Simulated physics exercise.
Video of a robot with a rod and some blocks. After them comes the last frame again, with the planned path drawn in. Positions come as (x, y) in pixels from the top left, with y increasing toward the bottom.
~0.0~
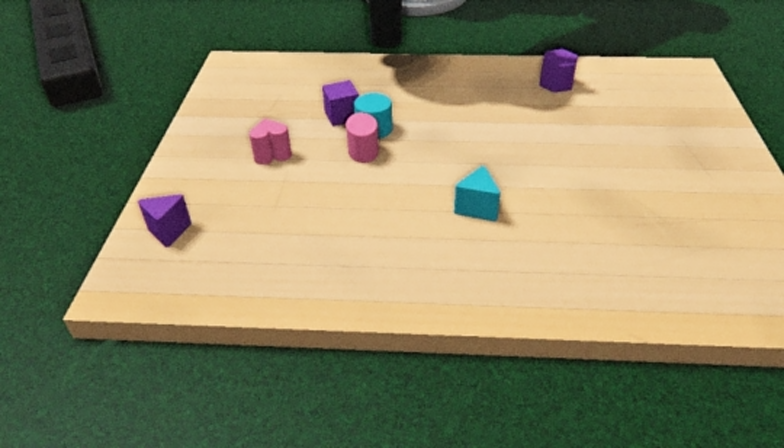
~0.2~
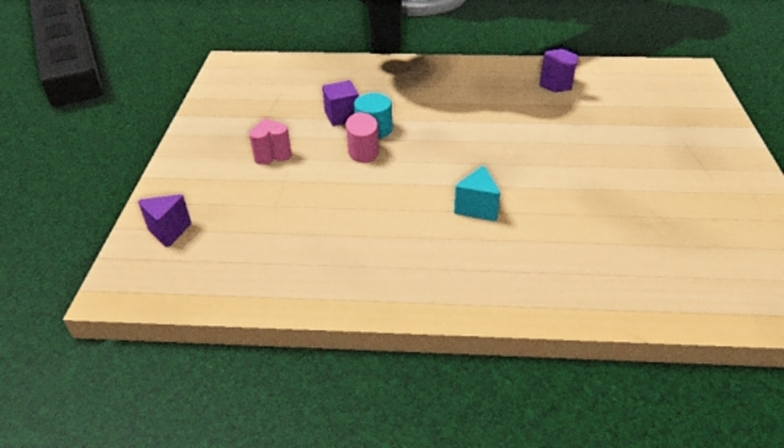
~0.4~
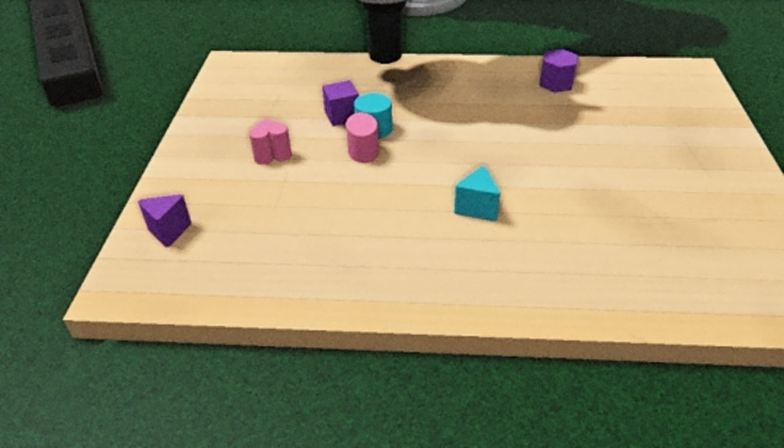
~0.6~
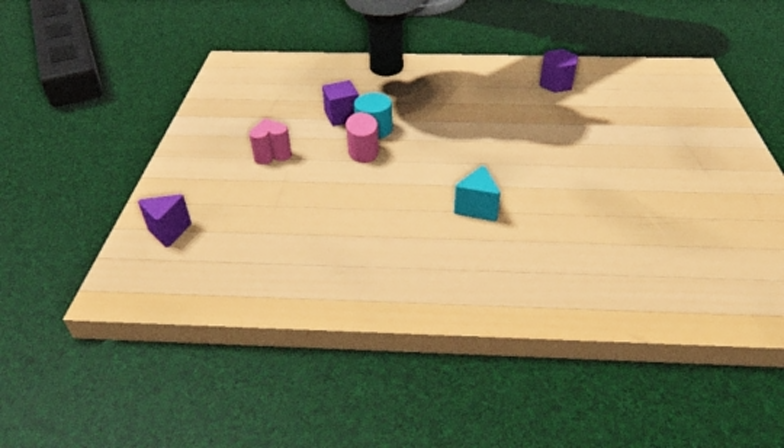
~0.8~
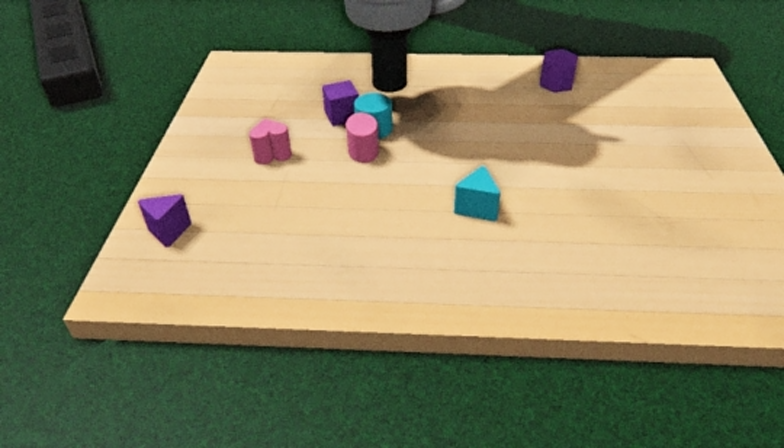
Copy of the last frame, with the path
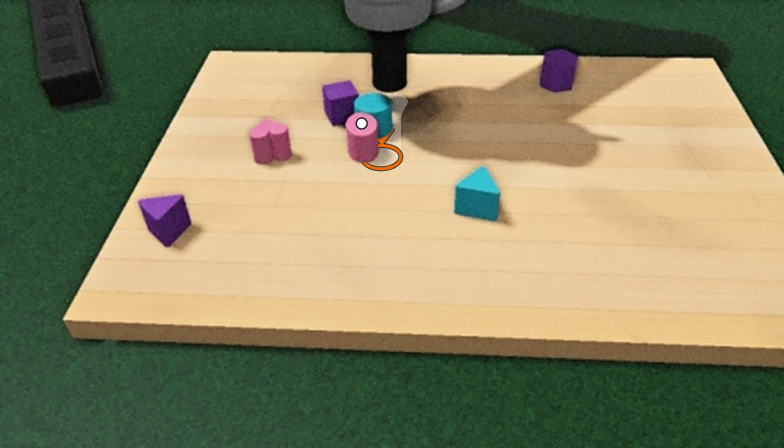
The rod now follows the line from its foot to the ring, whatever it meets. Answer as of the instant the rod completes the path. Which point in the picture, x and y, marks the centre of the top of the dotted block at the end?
If I read the scene right, the answer is (322, 157).
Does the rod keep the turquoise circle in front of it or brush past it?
The turquoise circle slips off.
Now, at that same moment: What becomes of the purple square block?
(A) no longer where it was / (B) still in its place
The one that fits is B, still in its place.
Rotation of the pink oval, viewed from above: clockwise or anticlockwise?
It is turned anticlockwise.
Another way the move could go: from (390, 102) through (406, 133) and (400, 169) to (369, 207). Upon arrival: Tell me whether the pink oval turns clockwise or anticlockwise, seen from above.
It ends up turned anticlockwise.
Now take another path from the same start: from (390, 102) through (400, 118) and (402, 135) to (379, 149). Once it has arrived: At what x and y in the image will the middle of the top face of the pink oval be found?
In the picture, that point is around (332, 137).
Path on the board, from (390, 102) over (383, 119) and (382, 137) to (382, 157); the dot is on the pink oval.
On the path given first. Halfway along, rod at (382, 110); pink oval at (348, 139), turned 35° anticlockwise; turquoise circle at (359, 118).
At the end, rod at (381, 138); purple square block in place; pink oval at (322, 157), turned 95° anticlockwise; turquoise circle at (341, 136).
